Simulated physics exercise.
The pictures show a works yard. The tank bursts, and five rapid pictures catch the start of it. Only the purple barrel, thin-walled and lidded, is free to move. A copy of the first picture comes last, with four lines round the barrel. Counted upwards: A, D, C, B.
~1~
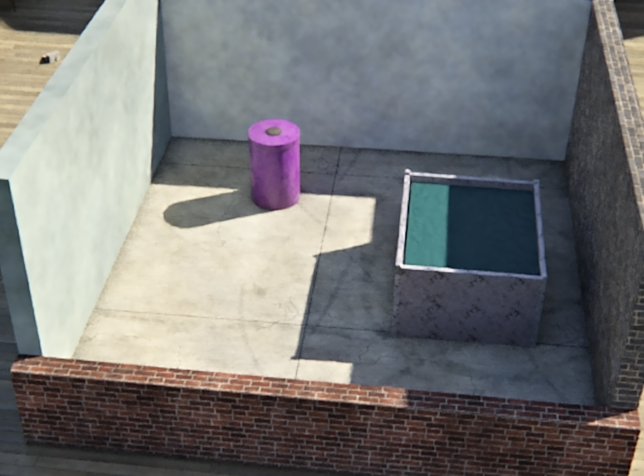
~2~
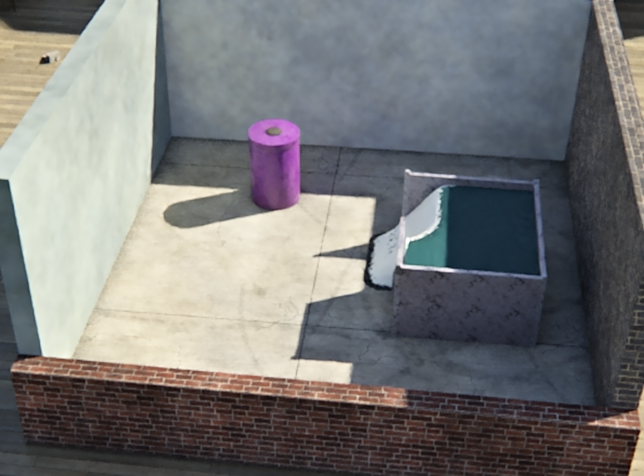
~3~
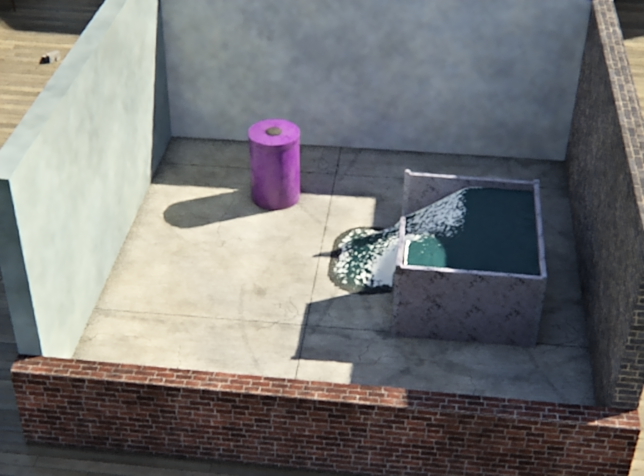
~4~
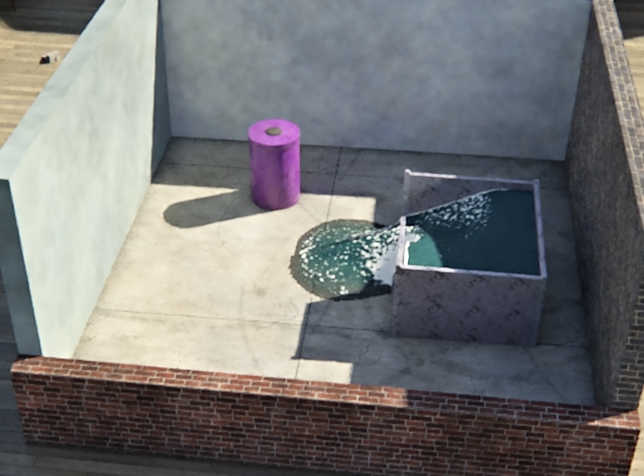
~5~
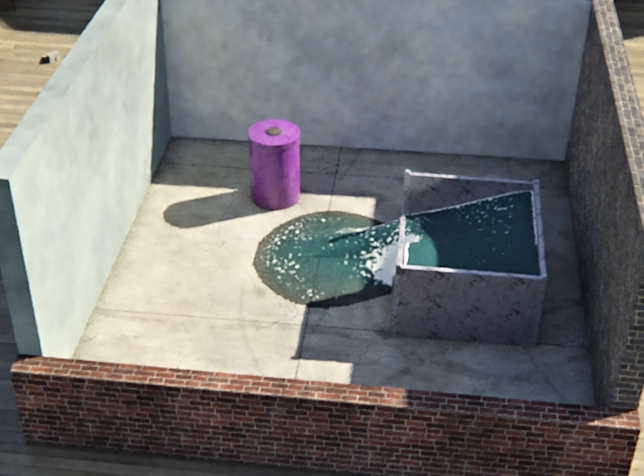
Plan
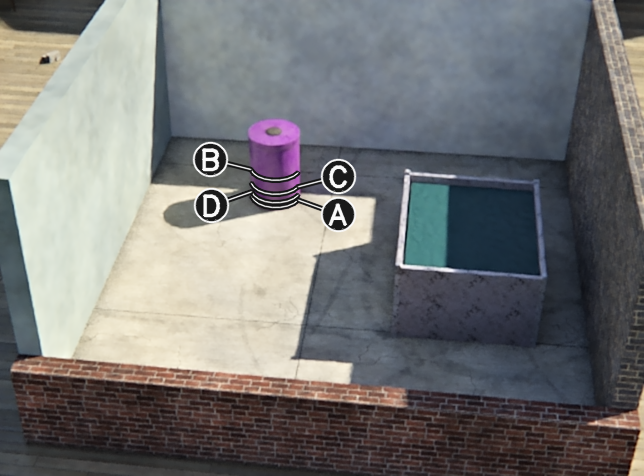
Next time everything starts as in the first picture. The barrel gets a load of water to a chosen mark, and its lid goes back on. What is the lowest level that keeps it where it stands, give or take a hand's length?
Choose B.
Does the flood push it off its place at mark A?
Yes, it does.
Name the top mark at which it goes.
C it is.
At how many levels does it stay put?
One of the four.
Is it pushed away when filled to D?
Yes.
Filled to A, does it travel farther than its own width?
Yes, clearly.
In white, A at (272, 207); B at (271, 180); C at (272, 194); D at (272, 202); from the bottom up A, D, C, B.
With A, it is pushed about 3 times its own width away.
With B, it does not move.
With C, it is pushed about half its own width away.
With D, it is pushed about twice its own width away.
